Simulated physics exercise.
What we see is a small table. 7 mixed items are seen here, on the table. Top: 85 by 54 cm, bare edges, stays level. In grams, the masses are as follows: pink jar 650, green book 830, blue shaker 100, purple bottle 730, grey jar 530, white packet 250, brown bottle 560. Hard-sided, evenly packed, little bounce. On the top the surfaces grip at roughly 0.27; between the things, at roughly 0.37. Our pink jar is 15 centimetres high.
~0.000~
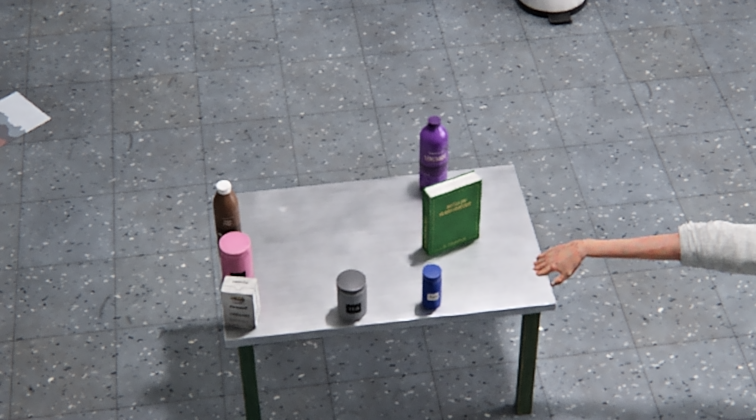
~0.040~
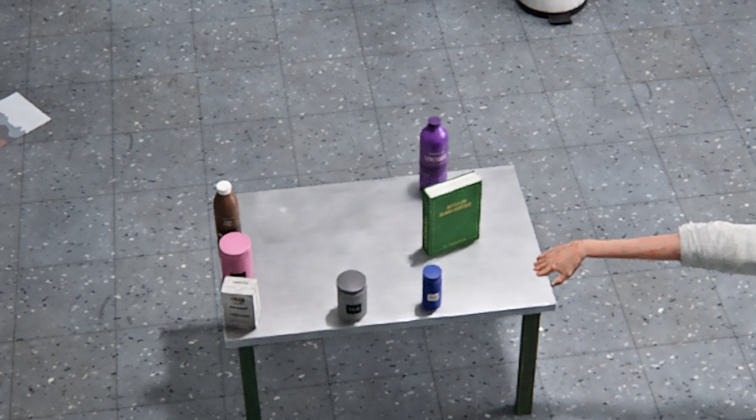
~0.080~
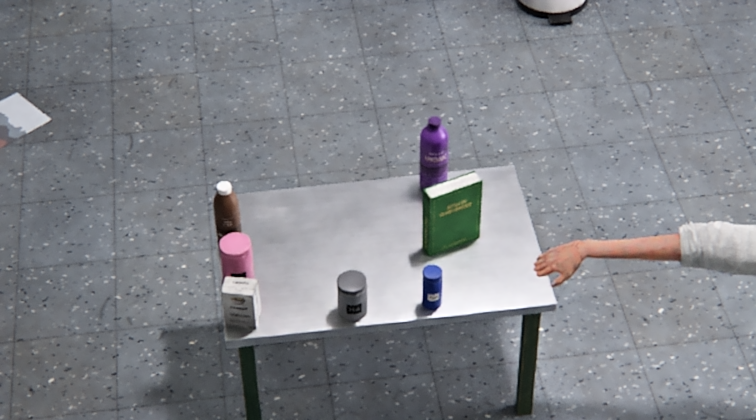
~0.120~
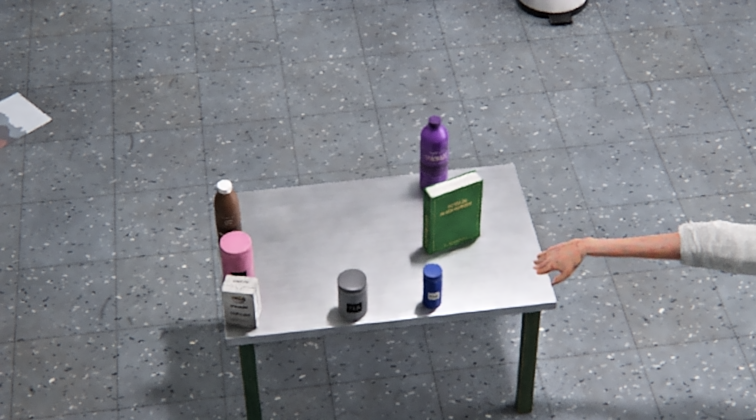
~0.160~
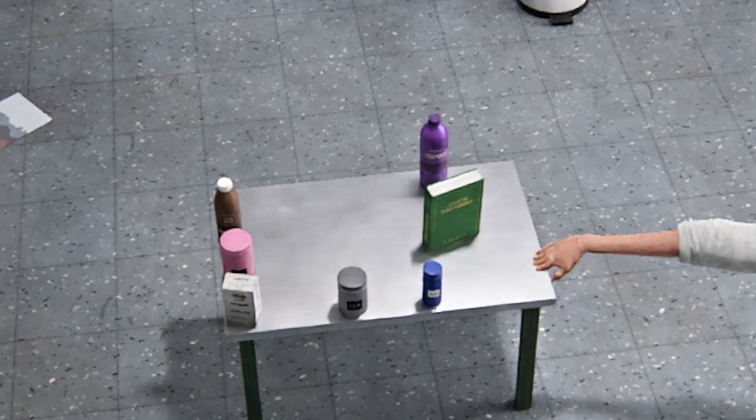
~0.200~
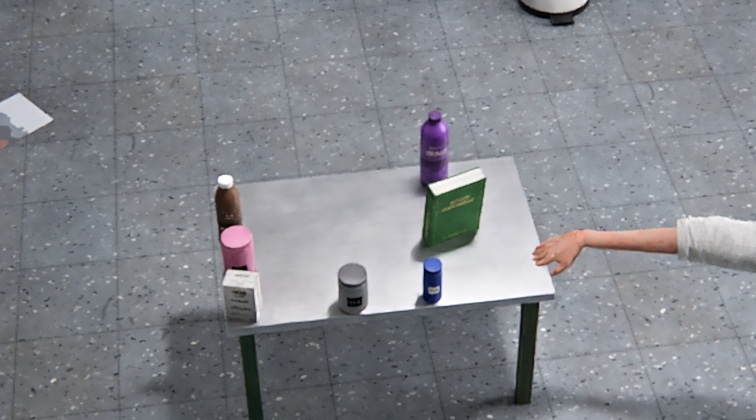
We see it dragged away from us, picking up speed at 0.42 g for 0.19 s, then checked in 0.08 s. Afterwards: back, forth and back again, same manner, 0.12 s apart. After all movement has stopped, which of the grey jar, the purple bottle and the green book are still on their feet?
When it is calm, the grey jar is on its feet, the purple bottle has fallen, the green book has fallen.
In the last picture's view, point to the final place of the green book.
It ends up at about (472, 253).
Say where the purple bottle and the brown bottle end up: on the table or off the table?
At the end the purple bottle winds up past the limits and the brown bottle stays inside the limits.
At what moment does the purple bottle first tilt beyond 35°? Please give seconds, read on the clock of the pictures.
About 1.5 seconds.
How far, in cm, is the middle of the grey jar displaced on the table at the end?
It ends about 2 centimetres from where it started.
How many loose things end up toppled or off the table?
Total: 2.
After 0.70 s, purple bottle now off the table; green book on its side near (468, 235); grey jar moved 5 cm near (352, 283).
After 1.30 s, table along by 9 cm; green book on its side near (465, 227); purple bottle 4° off upright near (428, 123); grey jar moved 2 cm near (349, 264).
In the end (2.2 s), off the table and tipped over, purple bottle; toppled on the table, green book; the other 5 under 5 cm from the start. In the last view, grey jar near (353, 291), purple bottle near (422, 243).
